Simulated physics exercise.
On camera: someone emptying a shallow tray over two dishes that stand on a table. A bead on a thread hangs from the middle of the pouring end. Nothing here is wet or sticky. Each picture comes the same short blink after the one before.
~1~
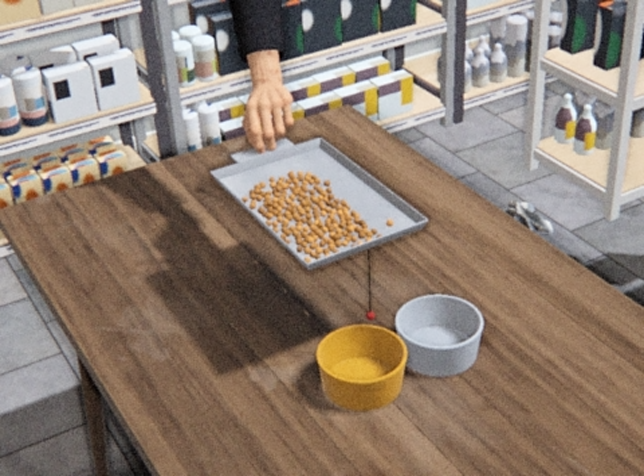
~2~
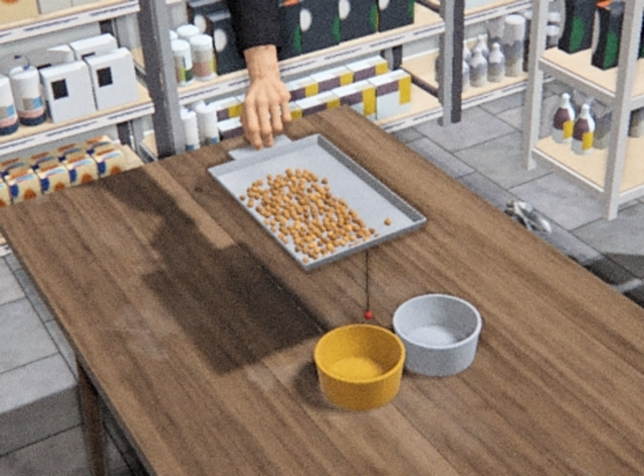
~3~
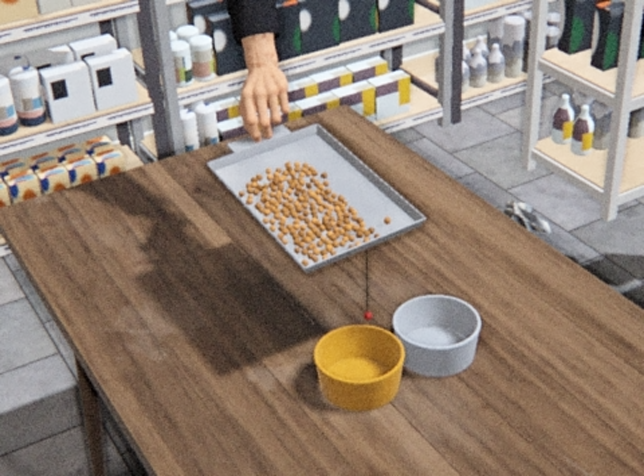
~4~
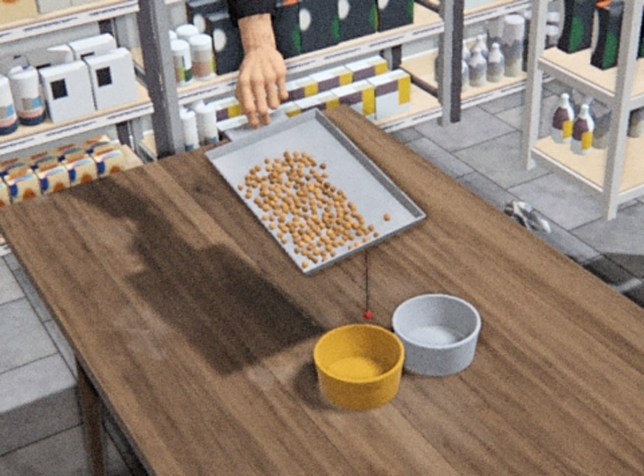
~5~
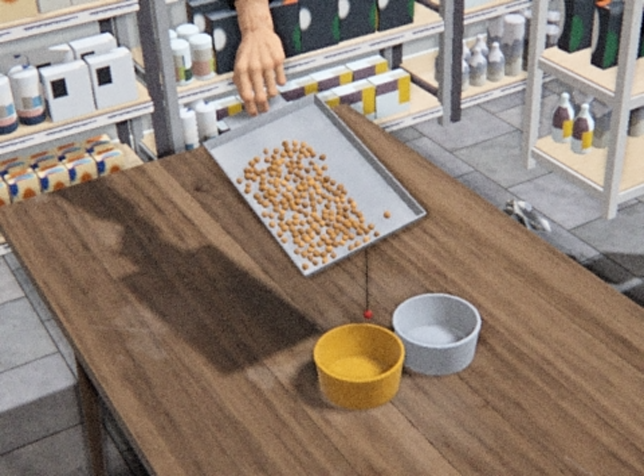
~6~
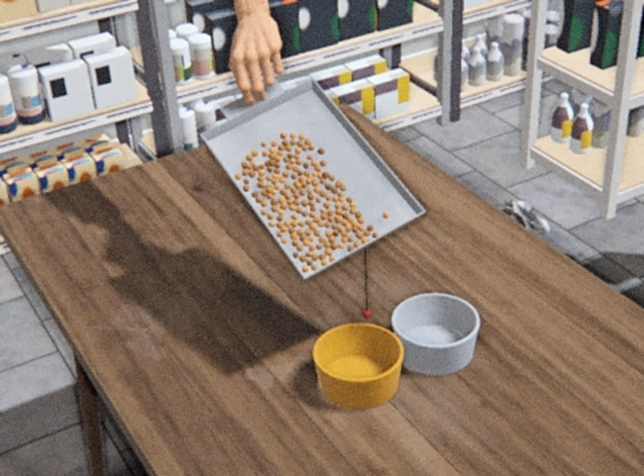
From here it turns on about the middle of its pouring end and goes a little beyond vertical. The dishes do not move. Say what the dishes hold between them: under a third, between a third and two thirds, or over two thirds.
They take between a third and two thirds between them.
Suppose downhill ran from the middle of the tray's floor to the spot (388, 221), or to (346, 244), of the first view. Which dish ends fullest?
One: The right one. Two: The left-hand dish.
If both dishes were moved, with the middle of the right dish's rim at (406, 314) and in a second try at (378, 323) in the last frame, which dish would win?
In turn: The dish on the left; left.
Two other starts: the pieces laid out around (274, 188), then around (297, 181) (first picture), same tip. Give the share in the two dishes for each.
Near 50 % and 40 %.
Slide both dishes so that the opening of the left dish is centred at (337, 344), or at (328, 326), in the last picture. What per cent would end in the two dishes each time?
Near 80 % and 40 %.
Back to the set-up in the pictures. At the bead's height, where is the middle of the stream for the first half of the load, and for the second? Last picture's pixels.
First near (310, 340), later near (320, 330).
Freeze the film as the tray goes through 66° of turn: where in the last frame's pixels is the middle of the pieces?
Roughly at (306, 233).
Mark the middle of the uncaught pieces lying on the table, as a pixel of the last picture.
Around (287, 396).
Soon, tray tipped steeply; nearly all on the tray; a stray few in the air.
A while on, tray tipped past a quarter turn; a stray few on the tray; about a third in the left dish; about half outside both; a small part in the air.
Towards the end, tray tipped past a quarter turn; about half in the left dish; about half outside both.
Finally, tray tipped past a quarter turn; about half in the left dish; none in the right dish; about half outside both.
